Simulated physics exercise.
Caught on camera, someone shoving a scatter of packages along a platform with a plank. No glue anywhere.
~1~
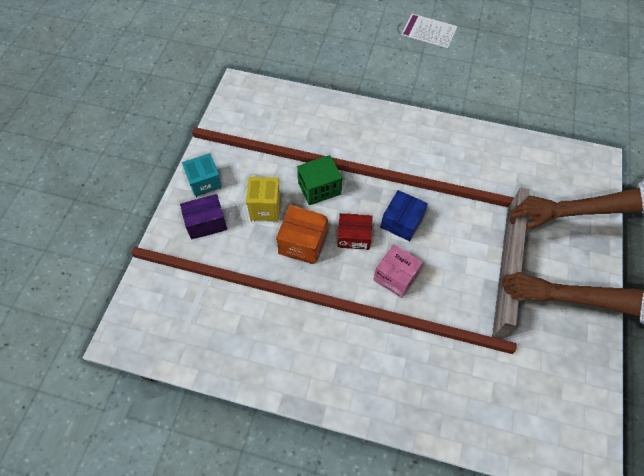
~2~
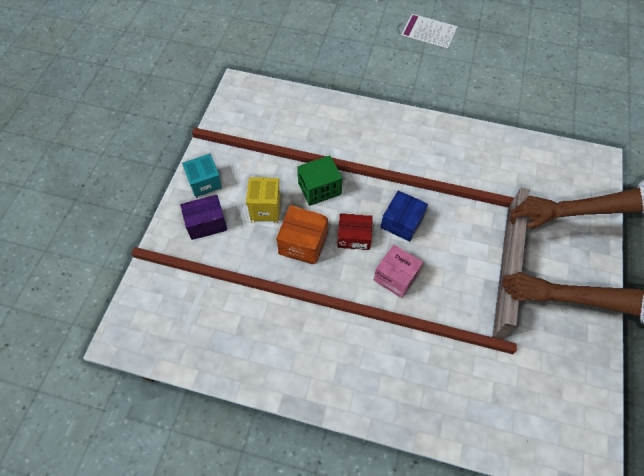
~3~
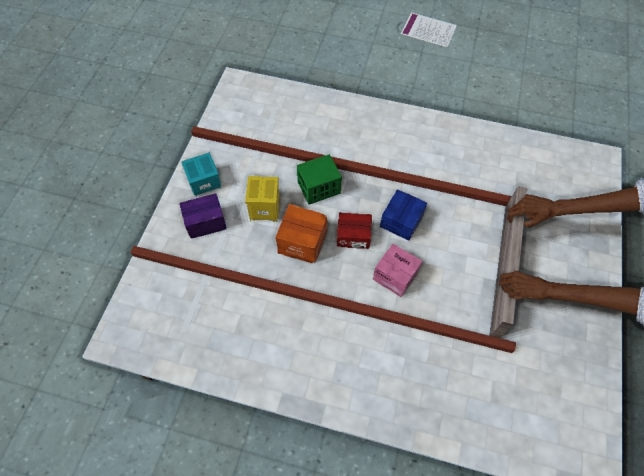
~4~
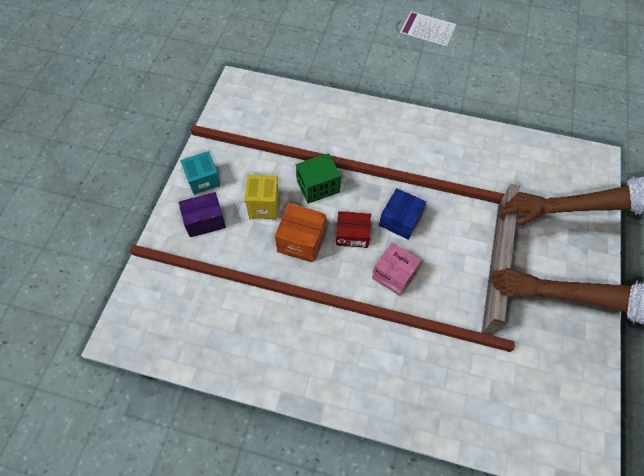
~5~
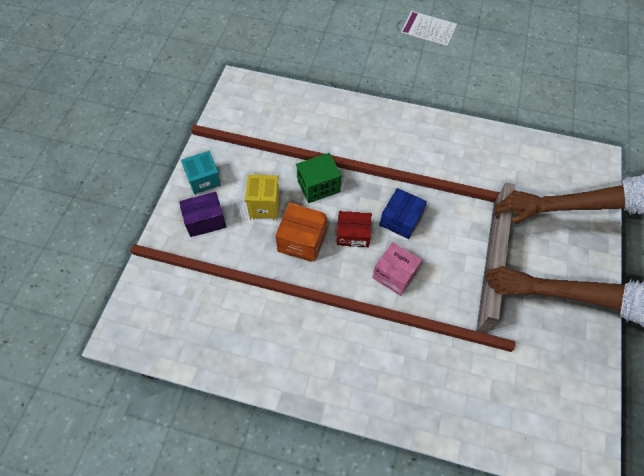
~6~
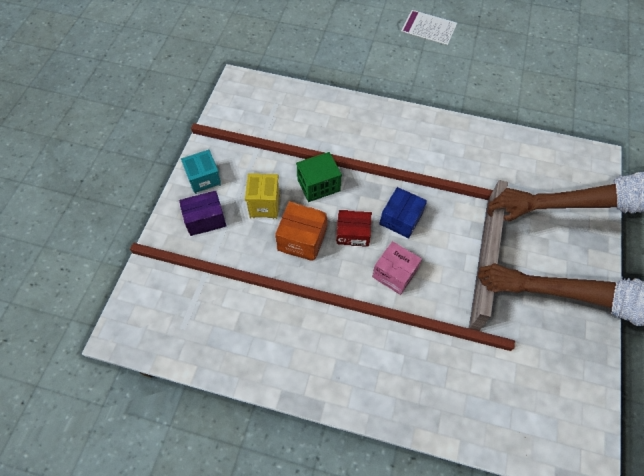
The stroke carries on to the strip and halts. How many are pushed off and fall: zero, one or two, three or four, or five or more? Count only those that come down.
The number that fall off is one or two.
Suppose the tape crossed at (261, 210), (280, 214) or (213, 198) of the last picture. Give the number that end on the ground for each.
Down on the ground: 0, 0 and 3.
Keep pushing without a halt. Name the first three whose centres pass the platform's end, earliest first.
Earliest first: The turquoise tote, then the purple box, then the orange box.
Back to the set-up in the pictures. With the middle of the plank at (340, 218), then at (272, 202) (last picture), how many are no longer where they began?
By then 5, and 8.
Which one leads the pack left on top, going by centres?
It is the orange box.
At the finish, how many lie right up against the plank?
In contact: 3.
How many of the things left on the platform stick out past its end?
It comes to 1.
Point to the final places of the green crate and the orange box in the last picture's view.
First (208, 147), then (158, 218).
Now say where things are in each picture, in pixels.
In the first frame, turquoise tote (202, 176); purple box (204, 217); yellow tote (264, 200); plank (511, 261); tape (236, 207).
In the second frame, purple box (204, 217); orange box (303, 235).
In the third frame, yellow tote (264, 199); pink box (397, 270).
In the fourth frame, turquoise tote (201, 173); plank (501, 257).
In the fifth frame, purple box (203, 215); green crate (319, 178).
In the sixth frame, turquoise tote (202, 172); purple box (203, 213); yellow tote (263, 197); plank (489, 253); tape (235, 203).
Early on, none off yet; turquoise tote at rest near (202, 172); purple box at rest near (203, 213); yellow tote at rest near (263, 197).
A while later, none off yet; turquoise tote travelled a little near (194, 170); purple box travelled a little near (190, 205); yellow tote travelled about its own width near (224, 182).
Finally, the number that fall off is one or two; lost, purple box and turquoise tote.
